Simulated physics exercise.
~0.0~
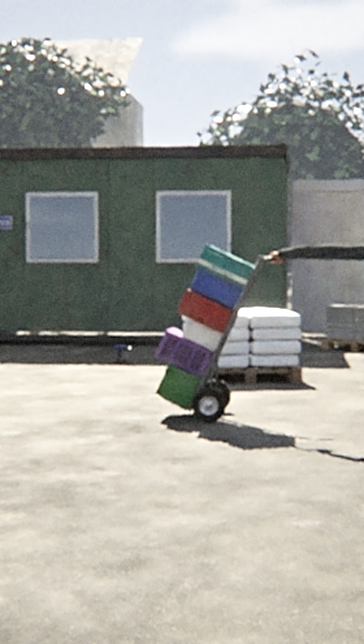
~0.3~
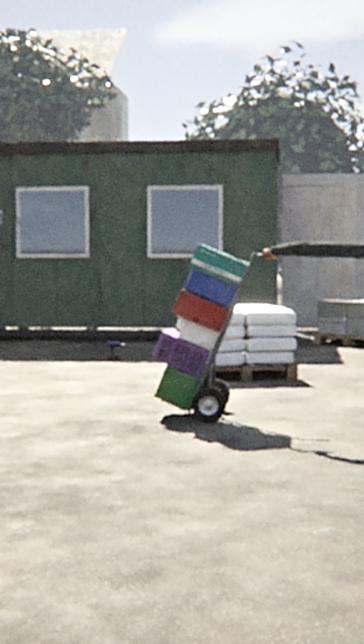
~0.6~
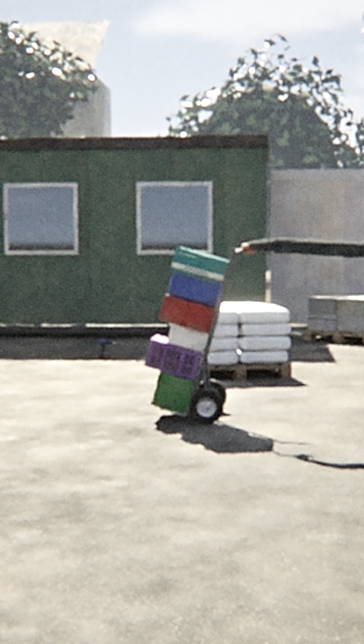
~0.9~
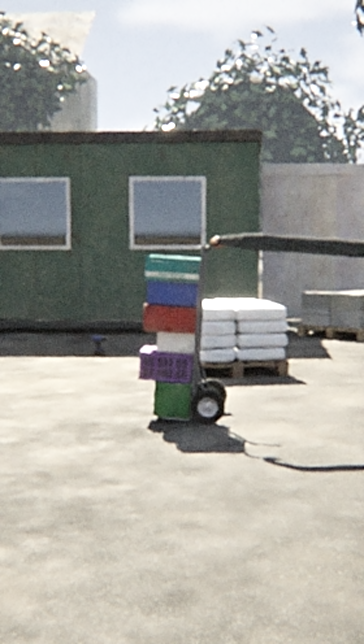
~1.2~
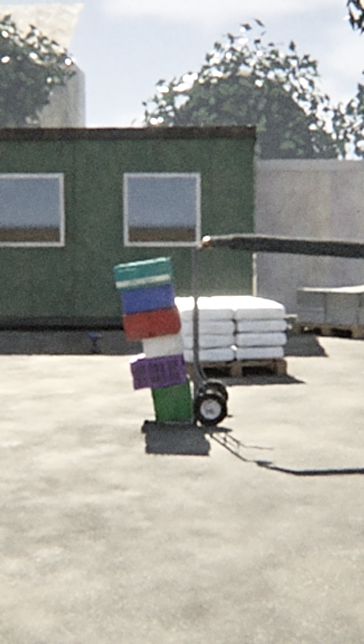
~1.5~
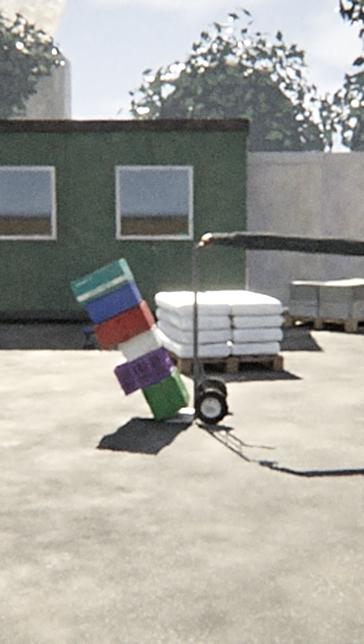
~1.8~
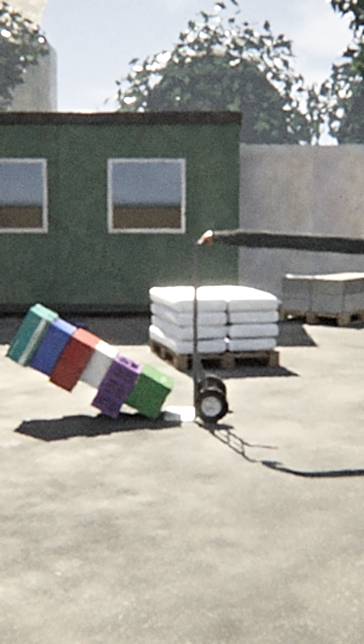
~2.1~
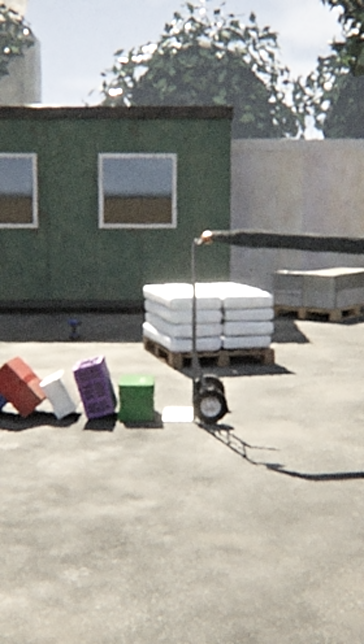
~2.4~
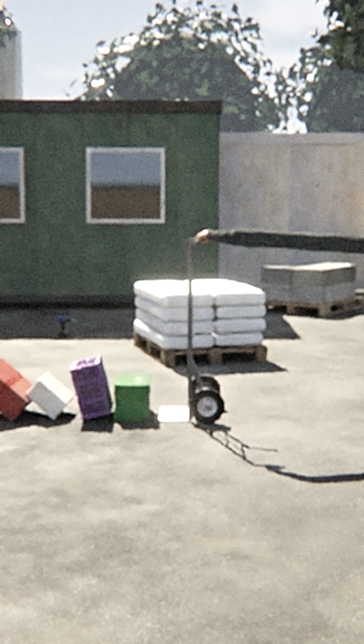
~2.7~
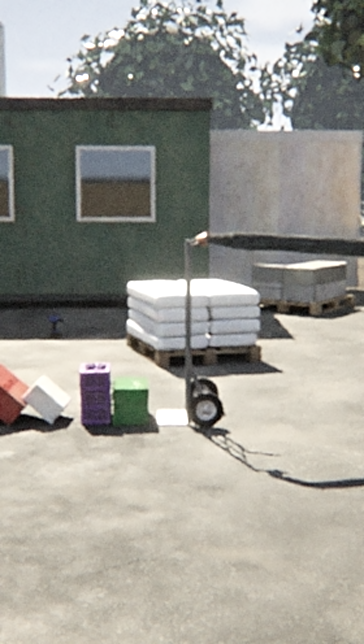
Sunlit yard with green cabin, dark-sleeved arm swinging a loaded sack truck upright, stacked coloured boxes toppling left and scattering on the ground.
